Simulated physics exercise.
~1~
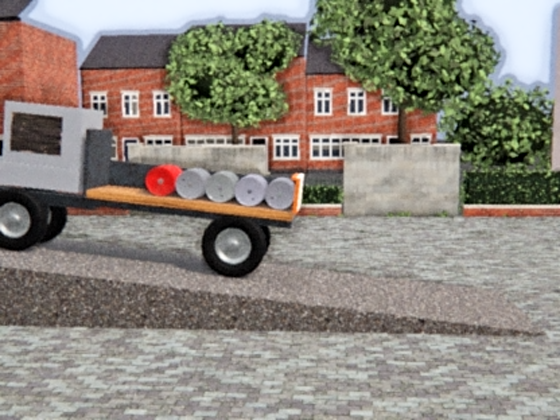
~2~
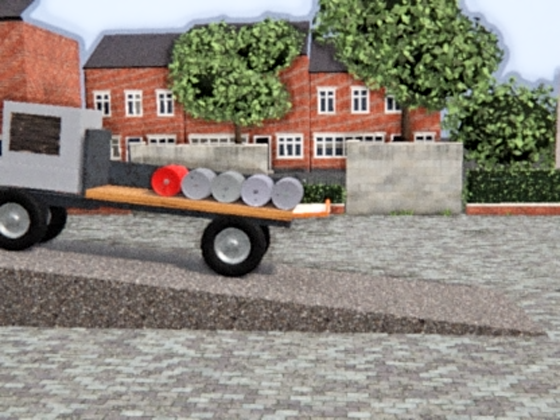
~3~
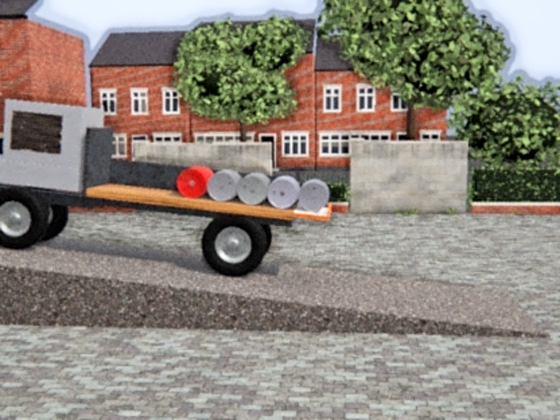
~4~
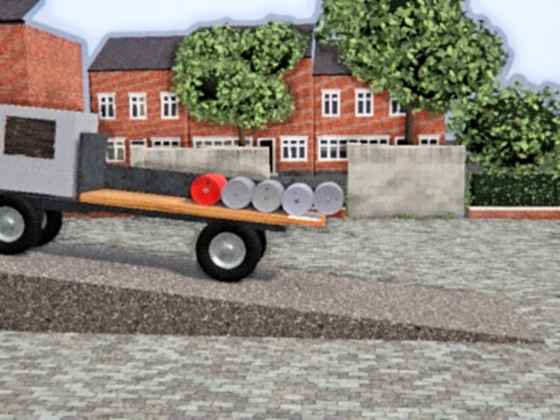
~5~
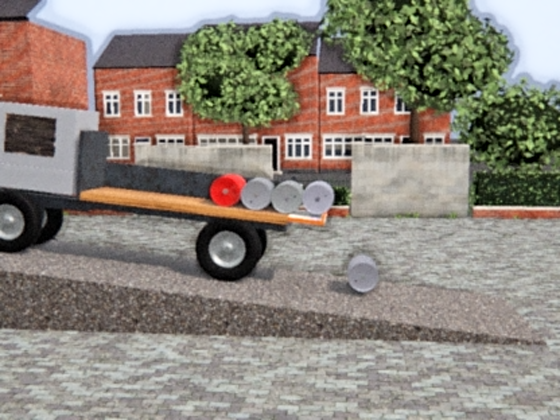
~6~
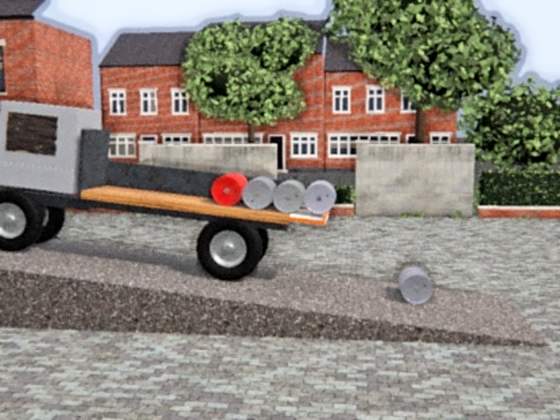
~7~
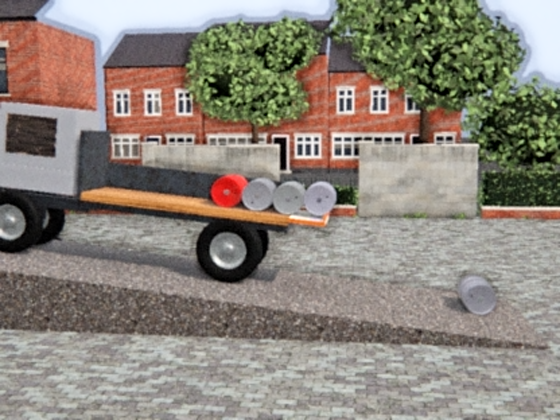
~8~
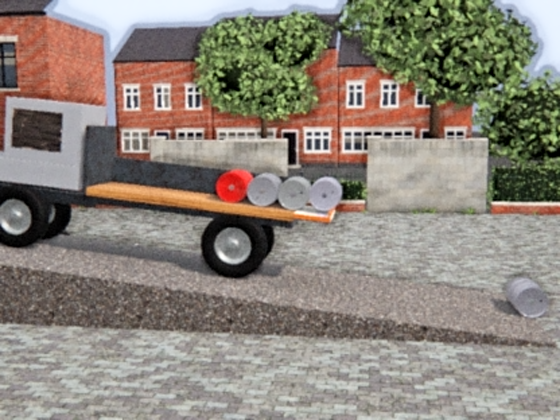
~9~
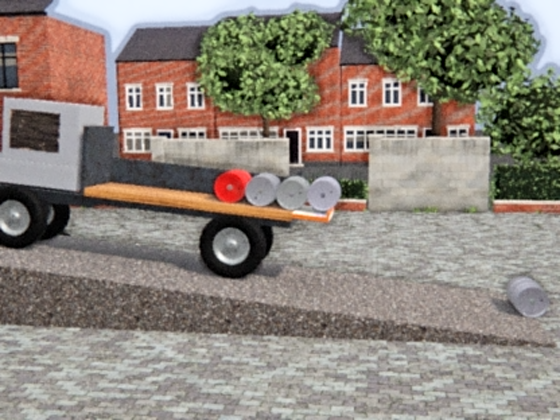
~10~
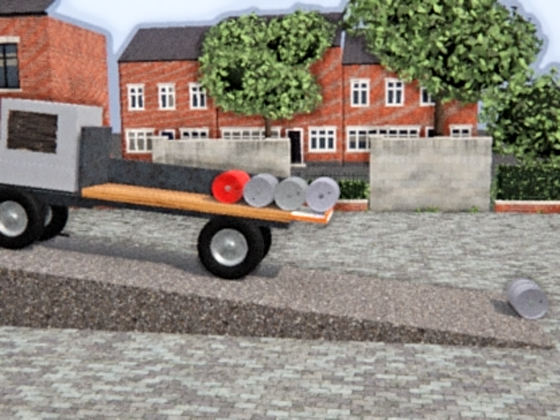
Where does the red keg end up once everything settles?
The red keg comes to rest still over the truck's bed, at the left end of the row of kegs that stay aboard.
